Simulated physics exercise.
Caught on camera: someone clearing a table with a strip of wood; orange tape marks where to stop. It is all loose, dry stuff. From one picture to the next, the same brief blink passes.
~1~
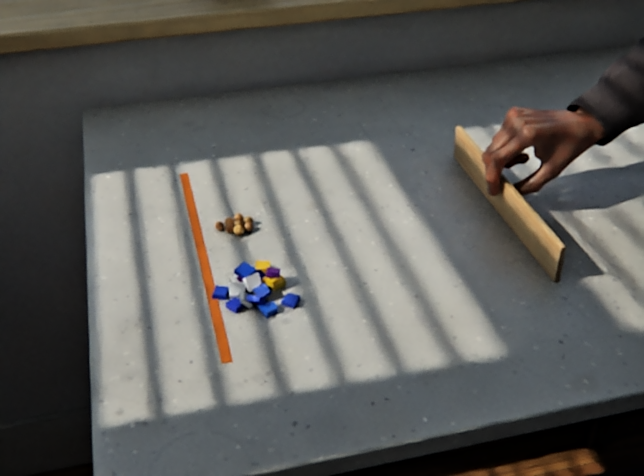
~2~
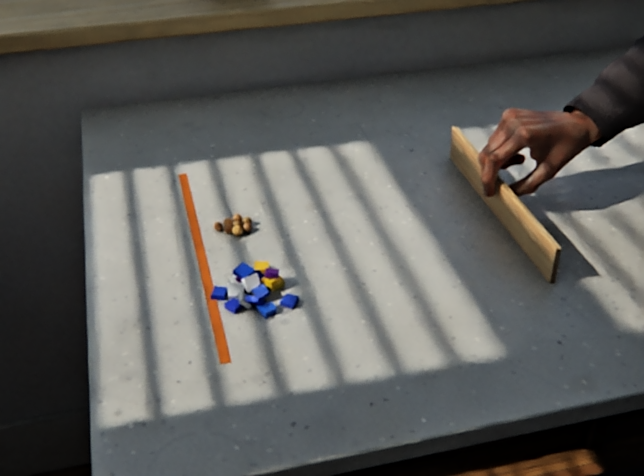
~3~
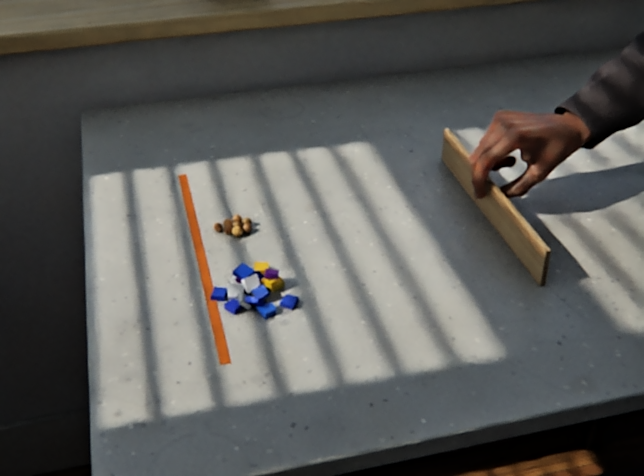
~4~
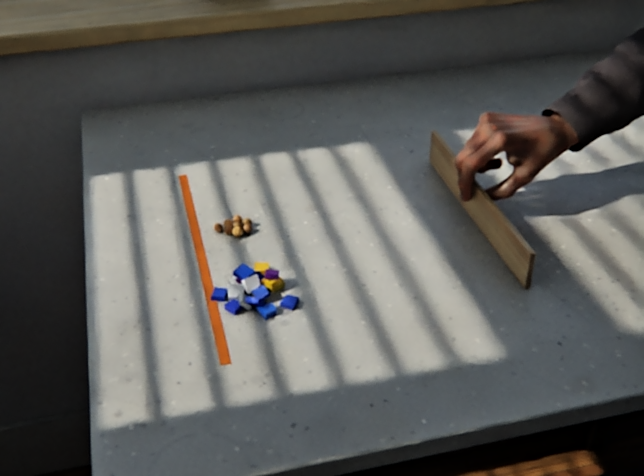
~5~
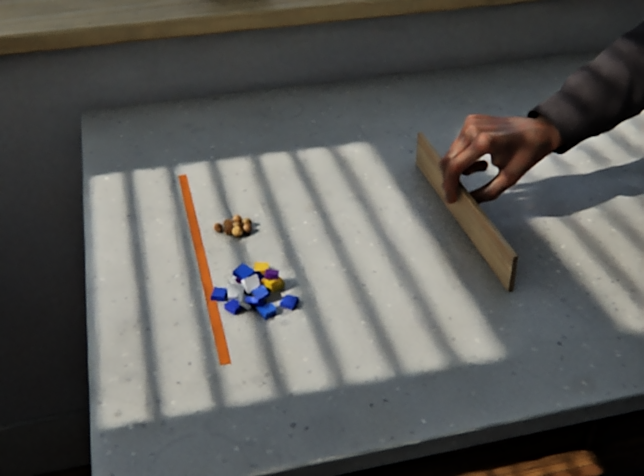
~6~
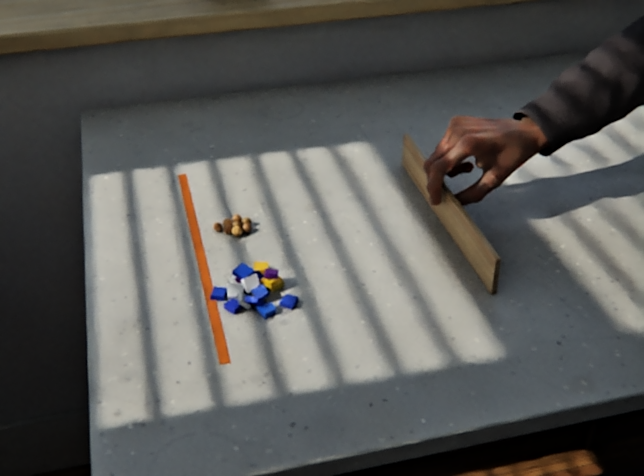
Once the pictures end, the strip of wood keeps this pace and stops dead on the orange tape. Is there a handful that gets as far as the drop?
In order: The nearer handful does not spill; the farther handful spills in part.
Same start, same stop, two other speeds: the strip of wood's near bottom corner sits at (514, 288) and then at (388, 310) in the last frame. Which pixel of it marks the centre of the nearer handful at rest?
Try 1: (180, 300); try 2: (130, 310).
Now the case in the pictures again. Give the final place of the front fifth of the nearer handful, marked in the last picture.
It stops around (164, 302) in the final picture.
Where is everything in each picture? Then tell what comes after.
In the first frame, strip of wood at (551, 253), at rest; orange tape at (186, 181), well back from the edge; edge at (87, 277); nearer handful at (253, 283), a few mosaic tiles; farther handful at (239, 224), a few round wooden beads.
In the second frame, strip of wood at (547, 254); farther handful at (238, 225).
In the third frame, strip of wood at (537, 256); nearer handful at (252, 284).
In the fourth frame, strip of wood at (522, 259); farther handful at (238, 226).
In the fifth frame, strip of wood at (505, 262); nearer handful at (252, 285).
In the sixth frame, strip of wood at (488, 264); orange tape at (184, 182); edge at (85, 277); nearer handful at (251, 284); farther handful at (237, 225).
Then, 0.48 s past the last view, strip of wood still moving, near (318, 208); nearer handful all on the table, its front near (219, 294); farther handful all on the table, its front near (218, 227).
Then, 0.98 s past the last view, strip of wood stopped at the orange tape; nearer handful all on the table, its front near (158, 293); farther handful all on the table, its front near (163, 237).
Then, 1.26 s past the last view, strip of wood stopped at the orange tape; nearer handful all on the table, its front near (157, 293); farther handful all on the table, its front near (94, 248).
Finally, strip of wood stopped at the orange tape; nearer handful all on the table, its front near (157, 293); farther handful all over the edge.
